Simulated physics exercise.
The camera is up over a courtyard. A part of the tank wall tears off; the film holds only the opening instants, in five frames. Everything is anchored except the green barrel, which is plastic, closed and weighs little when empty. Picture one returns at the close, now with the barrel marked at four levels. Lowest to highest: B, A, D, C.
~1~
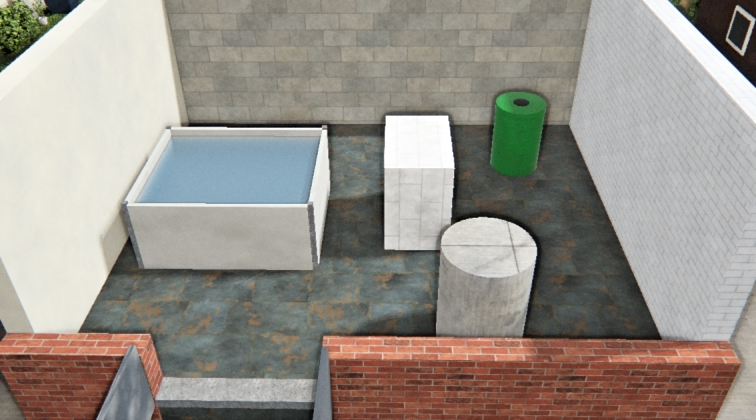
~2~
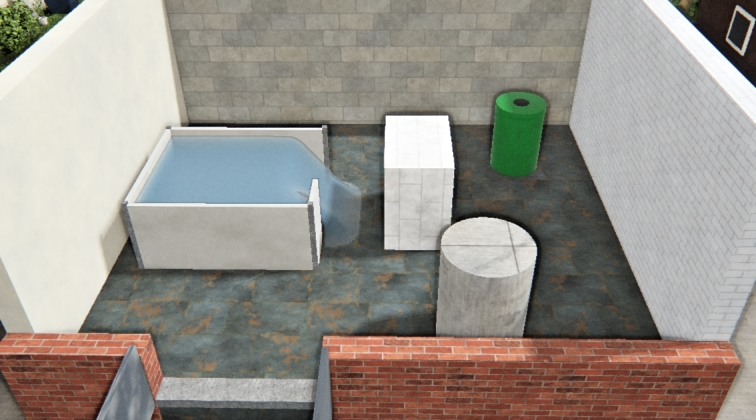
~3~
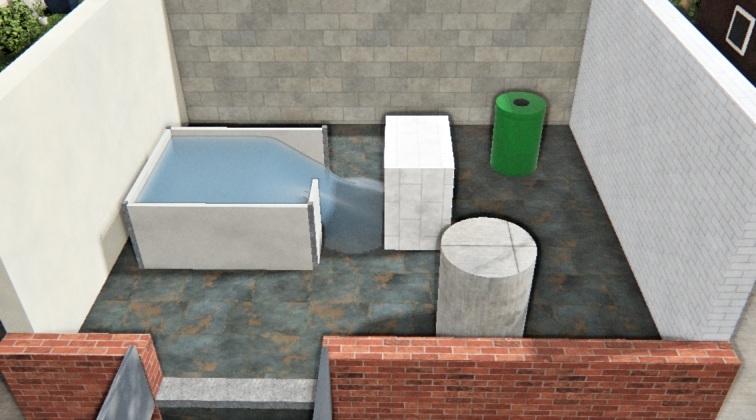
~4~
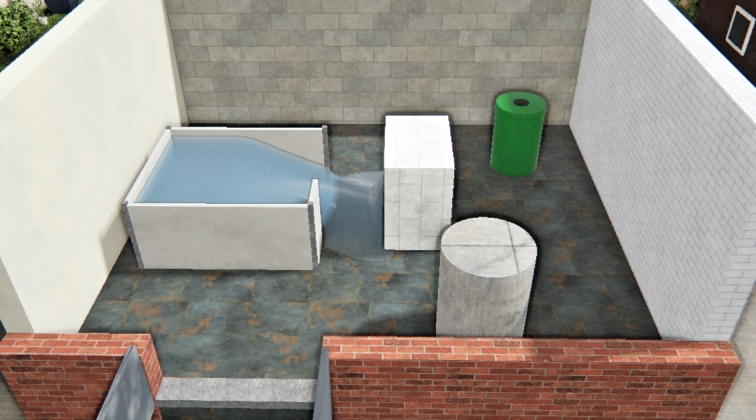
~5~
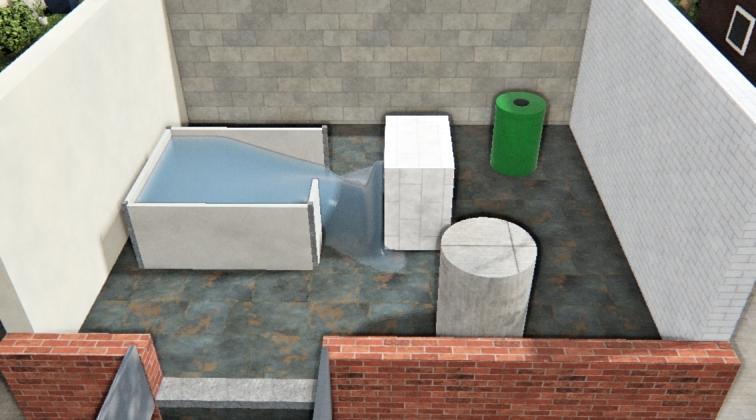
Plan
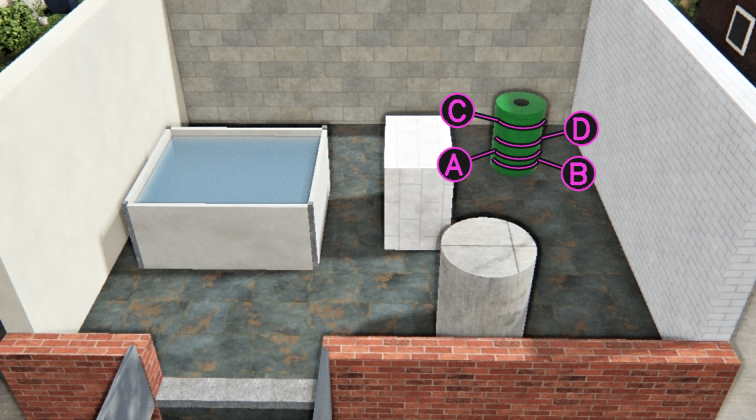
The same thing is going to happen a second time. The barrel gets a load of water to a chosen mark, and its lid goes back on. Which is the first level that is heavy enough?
I would pick mark B.
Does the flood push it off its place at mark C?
No, not at all.
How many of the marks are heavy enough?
All four.
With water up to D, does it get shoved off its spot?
No, not at all.
On the marked copy, A at (519, 159); B at (518, 168); C at (523, 128); D at (521, 146); from the bottom up B, A, D, C.
For mark A, it does not move.
For mark B, it does not move.
For mark C, it does not move.
For mark D, it does not move.
